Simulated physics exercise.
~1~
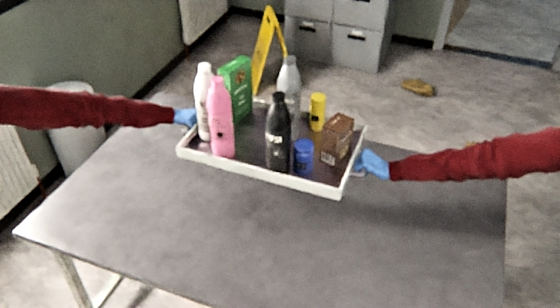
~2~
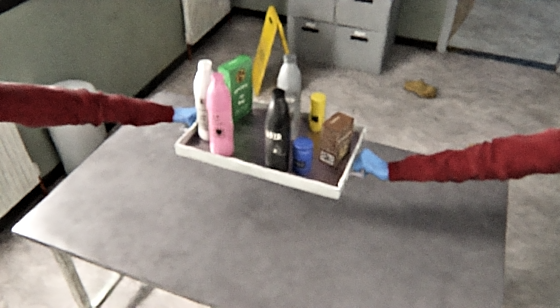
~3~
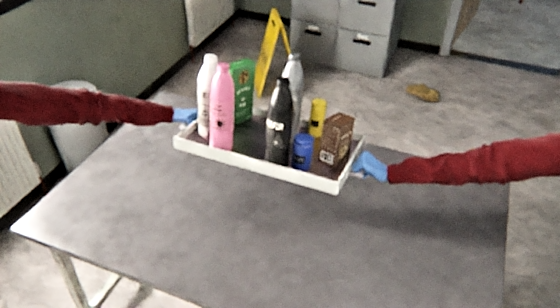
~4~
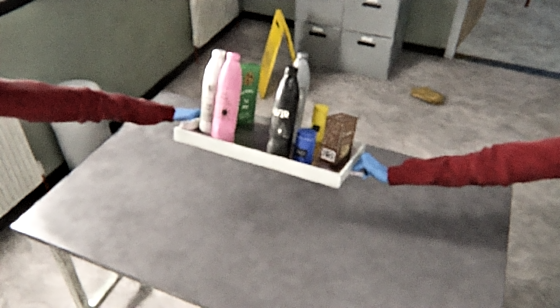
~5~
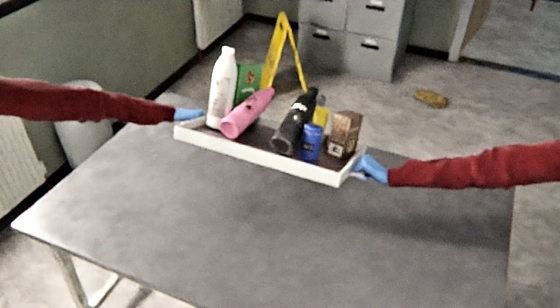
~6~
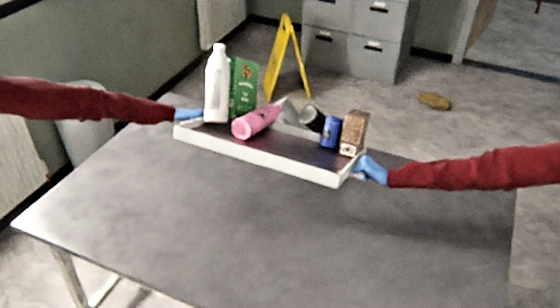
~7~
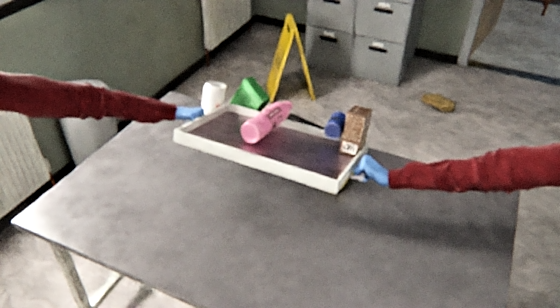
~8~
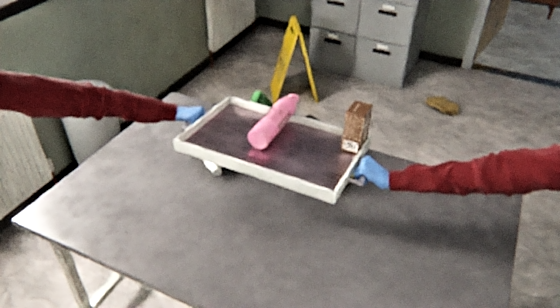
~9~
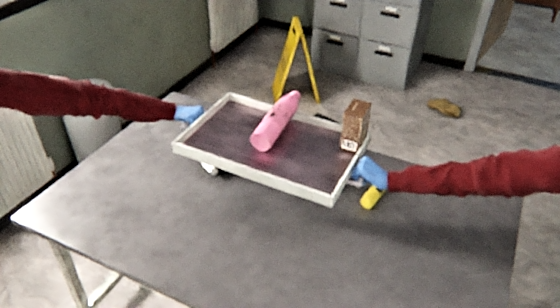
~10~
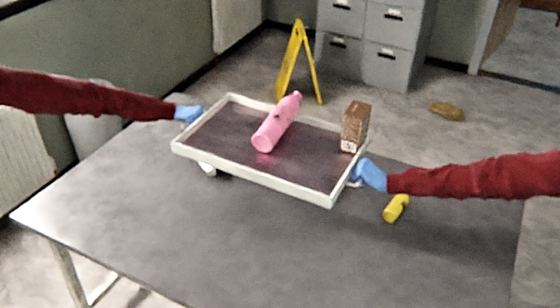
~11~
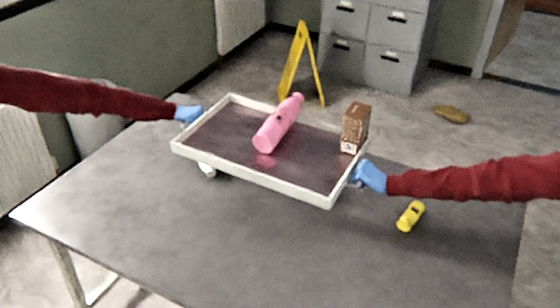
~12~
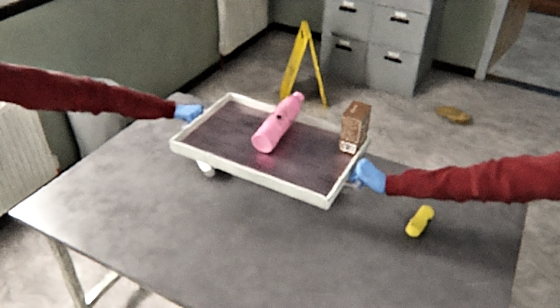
Bottles and packets toppling off a hand-held tray tilting away above a table, leaving a fallen pink bottle and upright brown carton.
